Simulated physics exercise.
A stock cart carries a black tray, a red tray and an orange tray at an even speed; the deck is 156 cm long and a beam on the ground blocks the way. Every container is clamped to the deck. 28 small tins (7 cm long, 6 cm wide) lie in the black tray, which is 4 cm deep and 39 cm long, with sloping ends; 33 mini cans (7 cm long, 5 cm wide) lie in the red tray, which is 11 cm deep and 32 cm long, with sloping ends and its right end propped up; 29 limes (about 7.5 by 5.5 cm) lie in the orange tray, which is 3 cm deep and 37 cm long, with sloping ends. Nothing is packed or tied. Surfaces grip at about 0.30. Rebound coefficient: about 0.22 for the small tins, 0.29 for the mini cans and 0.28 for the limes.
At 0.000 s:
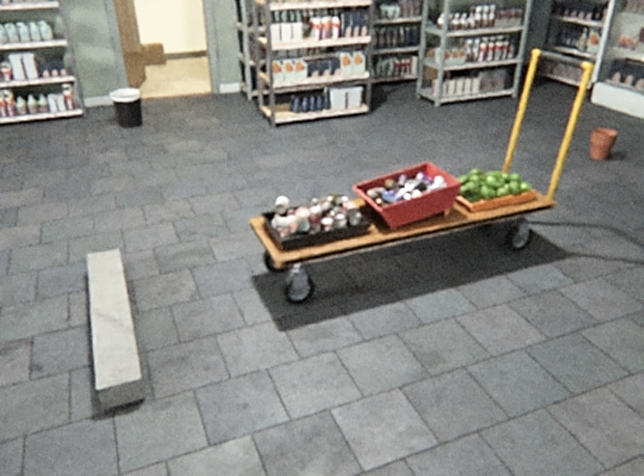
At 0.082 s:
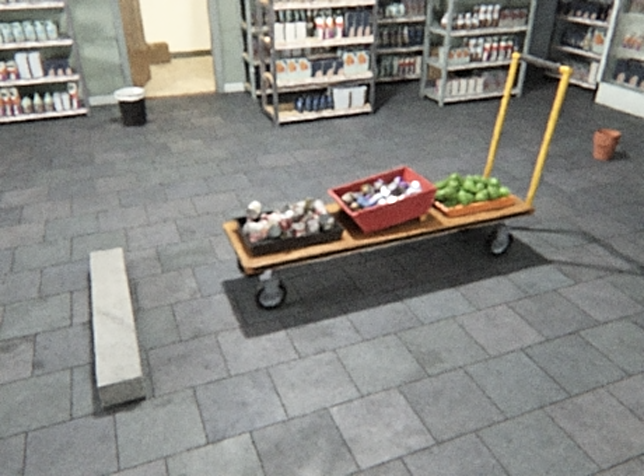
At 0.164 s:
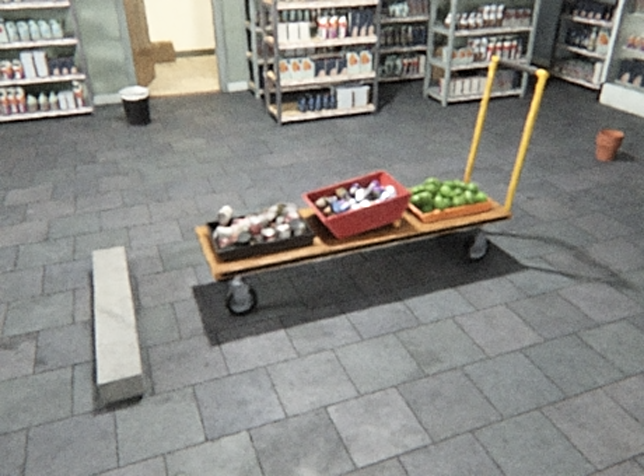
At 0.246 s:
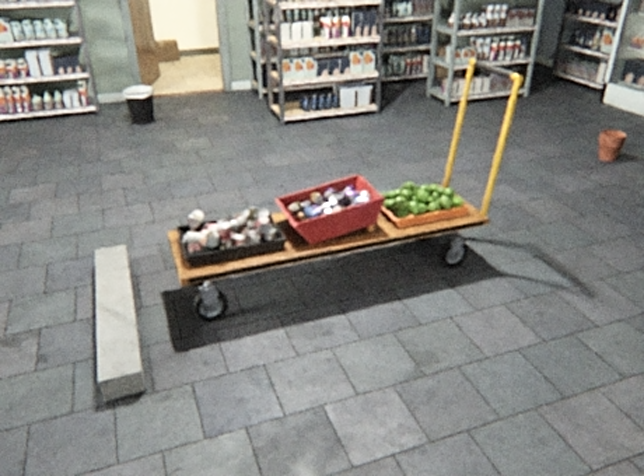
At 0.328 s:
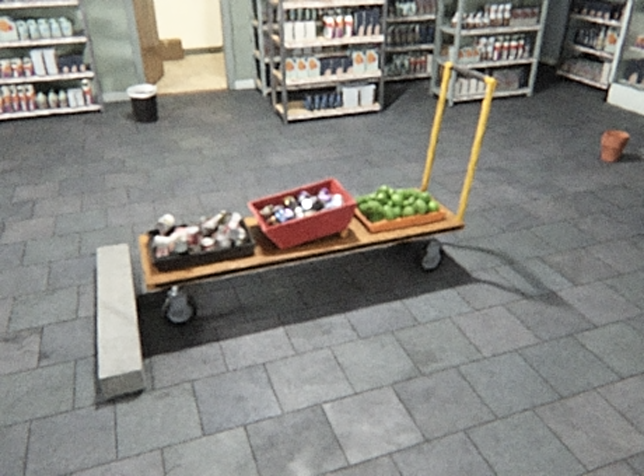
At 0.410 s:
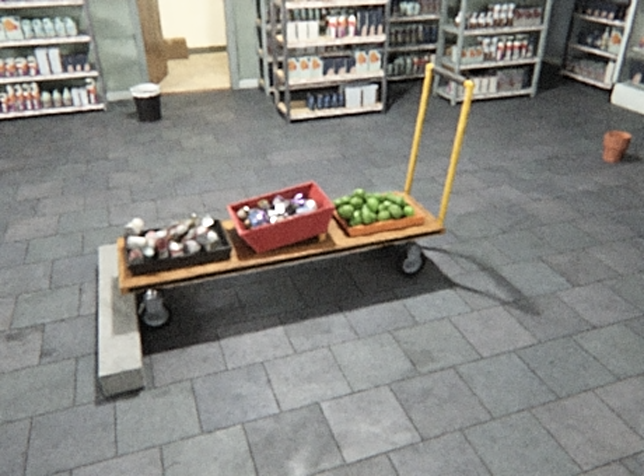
Flat cart with a yellow handle carrying black, red and orange trays, rolling left across grey tiles up to a pale beam.
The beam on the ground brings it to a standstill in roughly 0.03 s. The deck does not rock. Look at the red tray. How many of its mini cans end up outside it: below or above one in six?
It sheds fewer than one in six of them.
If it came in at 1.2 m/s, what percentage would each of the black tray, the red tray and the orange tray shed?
Then black tray 20, red tray 0, orange tray 20 per cent.
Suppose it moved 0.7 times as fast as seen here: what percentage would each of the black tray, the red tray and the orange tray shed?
Then black tray 10, red tray 0, orange tray 20 per cent.
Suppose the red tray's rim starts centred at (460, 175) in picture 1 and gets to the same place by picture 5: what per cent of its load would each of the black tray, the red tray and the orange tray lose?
In that case black tray 50, red tray 20, orange tray 50 per cent.
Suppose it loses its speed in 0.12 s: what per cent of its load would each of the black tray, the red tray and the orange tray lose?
In that case black tray 20, red tray 0, orange tray 20 per cent.
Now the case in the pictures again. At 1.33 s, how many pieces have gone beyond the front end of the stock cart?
Some 8 pieces.
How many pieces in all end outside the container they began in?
Some 20 pieces.
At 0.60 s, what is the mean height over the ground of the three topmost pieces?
About 50 cm.
After 0.48 s, black tray 26 in, 2 out, red tray 33 in, 0 out and orange tray 26 in, 3 out.
After 0.60 s, black tray 21 in, 7 out, red tray 32 in, 1 out and orange tray 23 in, 6 out.
After 0.83 s, black tray 20 in, 8 out, red tray 31 in, 2 out and orange tray 19 in, 10 out.
Outcome (at 1.33 s), black tray 19 in, 9 out, red tray 31 in, 2 out and orange tray 18 in, 11 out. Asked share, 2 of 33, 6 per cent.
